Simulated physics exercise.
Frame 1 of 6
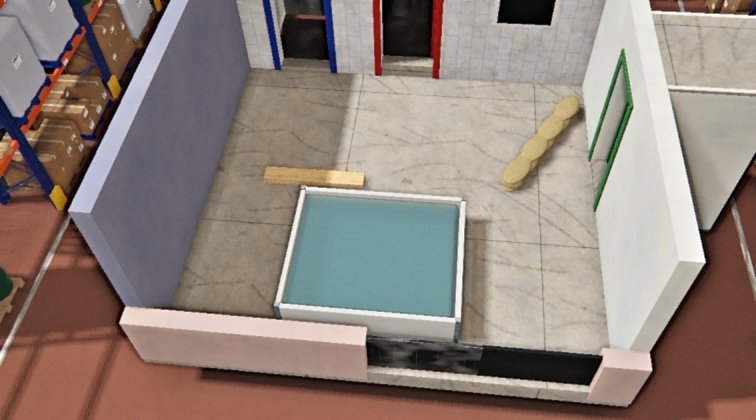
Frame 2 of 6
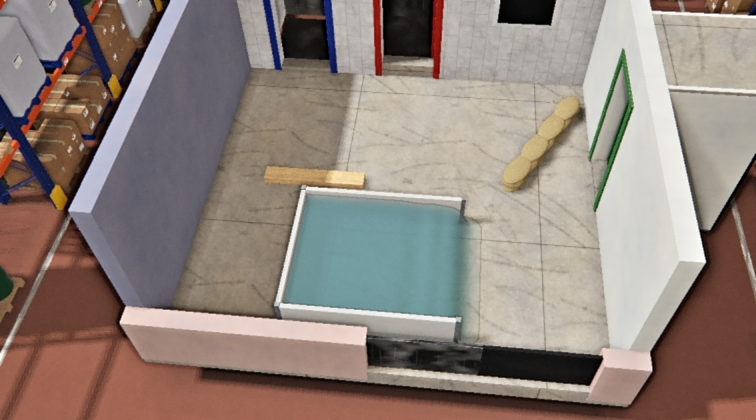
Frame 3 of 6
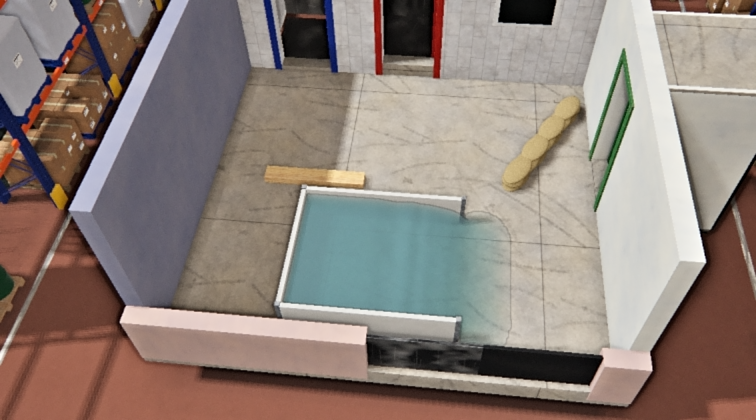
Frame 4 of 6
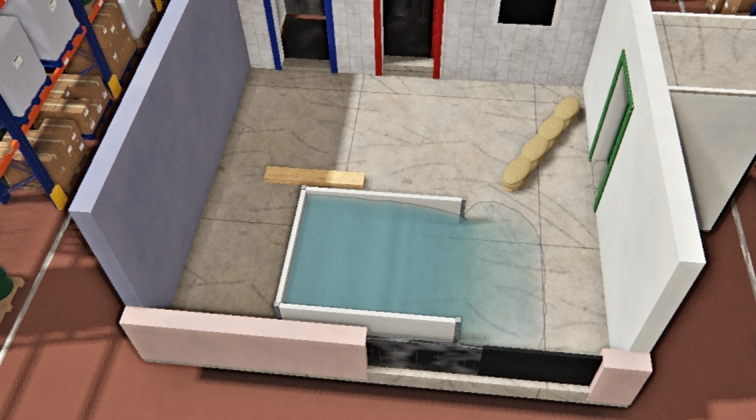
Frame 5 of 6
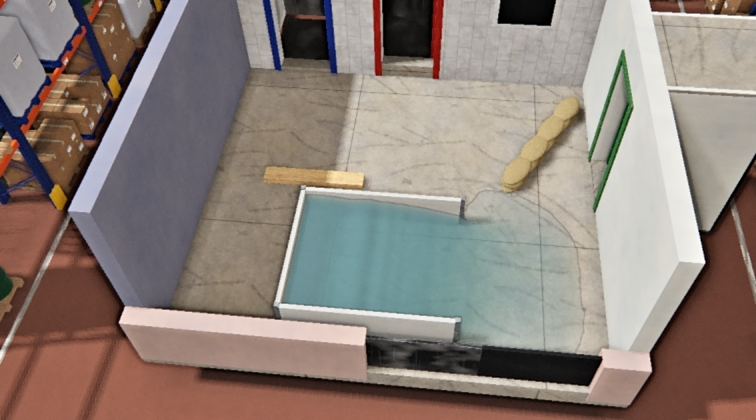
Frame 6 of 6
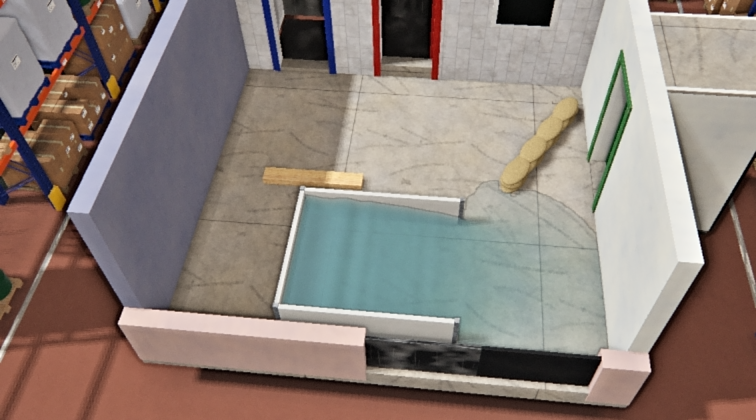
The footage shows a white-walled tank of still blue-green water in a roofless room; its right side opens, and water pours out, spreading rightward across the pale floor in a widening, thinning sheet past the yellowish rounded objects.
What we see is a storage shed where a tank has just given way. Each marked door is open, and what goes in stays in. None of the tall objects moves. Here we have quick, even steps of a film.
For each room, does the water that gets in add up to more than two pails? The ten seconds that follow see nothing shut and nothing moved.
Green door: Yes, more than two pails; blue door: No, two pails at most; red door: No, two pails at most.
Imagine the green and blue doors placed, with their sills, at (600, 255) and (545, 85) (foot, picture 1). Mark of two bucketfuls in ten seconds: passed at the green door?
Well, green door breaks the limit, as far as I can tell.
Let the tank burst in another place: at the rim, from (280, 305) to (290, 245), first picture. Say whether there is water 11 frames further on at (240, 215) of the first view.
Result: Reached.
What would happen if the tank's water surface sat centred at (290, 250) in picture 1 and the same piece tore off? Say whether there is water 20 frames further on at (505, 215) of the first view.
Soaked.
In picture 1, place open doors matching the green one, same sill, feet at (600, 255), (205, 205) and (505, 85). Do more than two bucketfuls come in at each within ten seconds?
Lab note, doors in listed order: Over the limit, under the limit, under the limit.
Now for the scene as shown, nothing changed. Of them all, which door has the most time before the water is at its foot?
The one in blue.
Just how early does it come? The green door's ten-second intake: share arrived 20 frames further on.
Roughly 15 per cent.
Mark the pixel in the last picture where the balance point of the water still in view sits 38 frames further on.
The centre of mass sits at about (454, 236).
A moment on, water covers 20 % of the floor; the green door wet at the sill, nothing in, the blue door not reached, the red door not reached.
Next, water covers 25 % of the floor; the green door under two buckets in, the blue door not reached, the red door not reached.
Then, water covers 30 % of the floor; the green door over two buckets in, the blue door not reached, the red door not reached.
Later, water covers 70 % of the floor; the green door far over two buckets in, the blue door not reached, the red door wet at the sill, nothing in.
In the end, water covers 90 % of the floor; the green door far over two buckets in, the blue door wet at the sill, nothing in, the red door wet at the sill, nothing in.
